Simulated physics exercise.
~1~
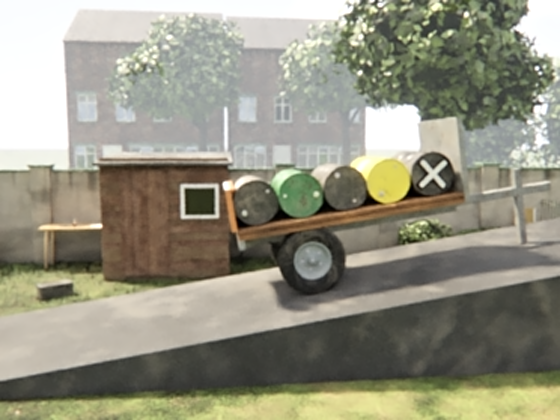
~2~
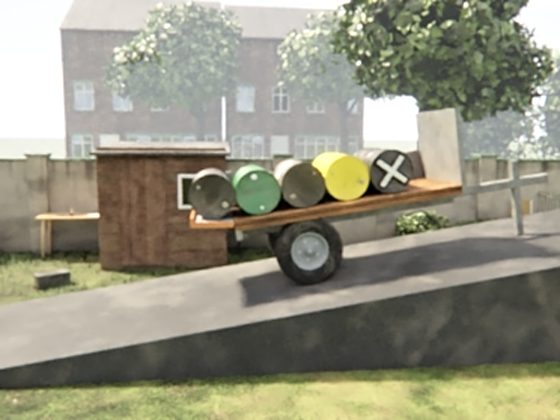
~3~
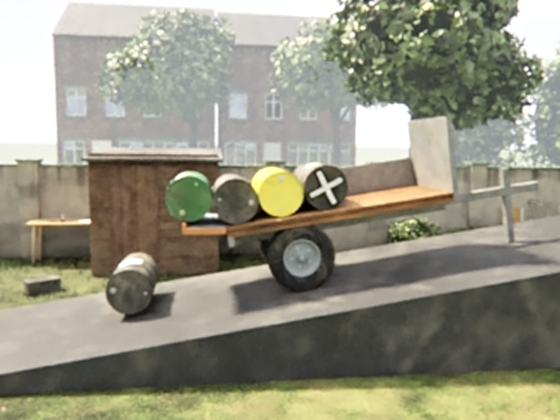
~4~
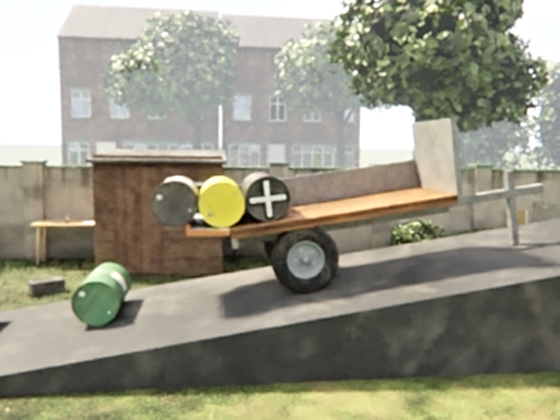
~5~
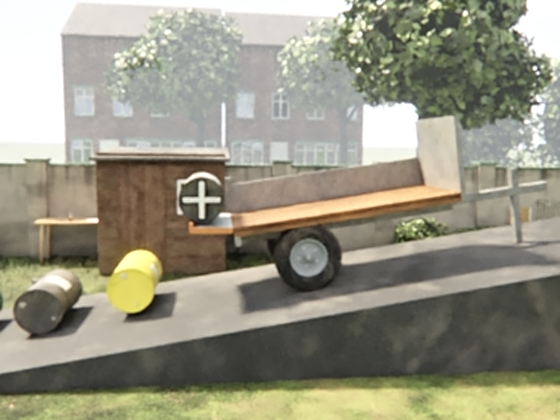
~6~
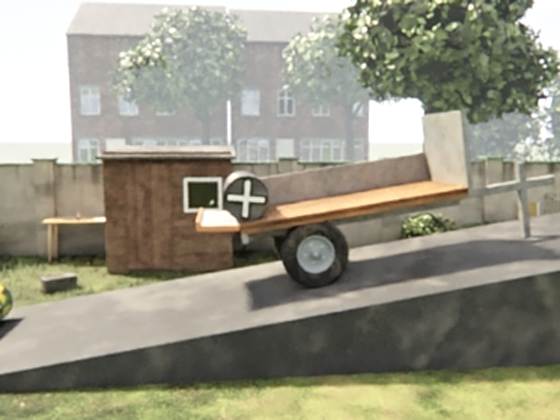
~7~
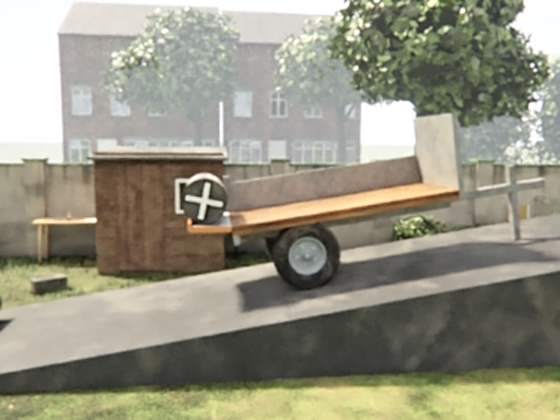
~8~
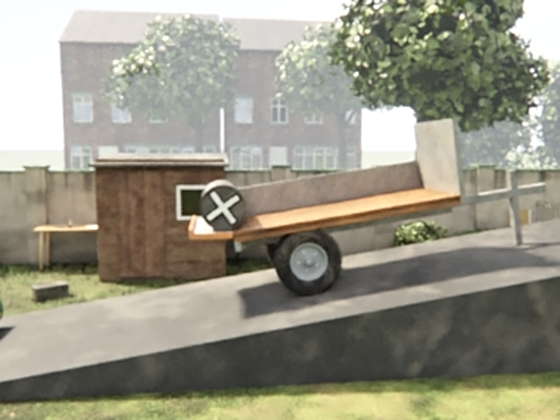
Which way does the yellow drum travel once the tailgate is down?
It rolls to the left along the trailer, drops off the end, and keeps going left down the slope.
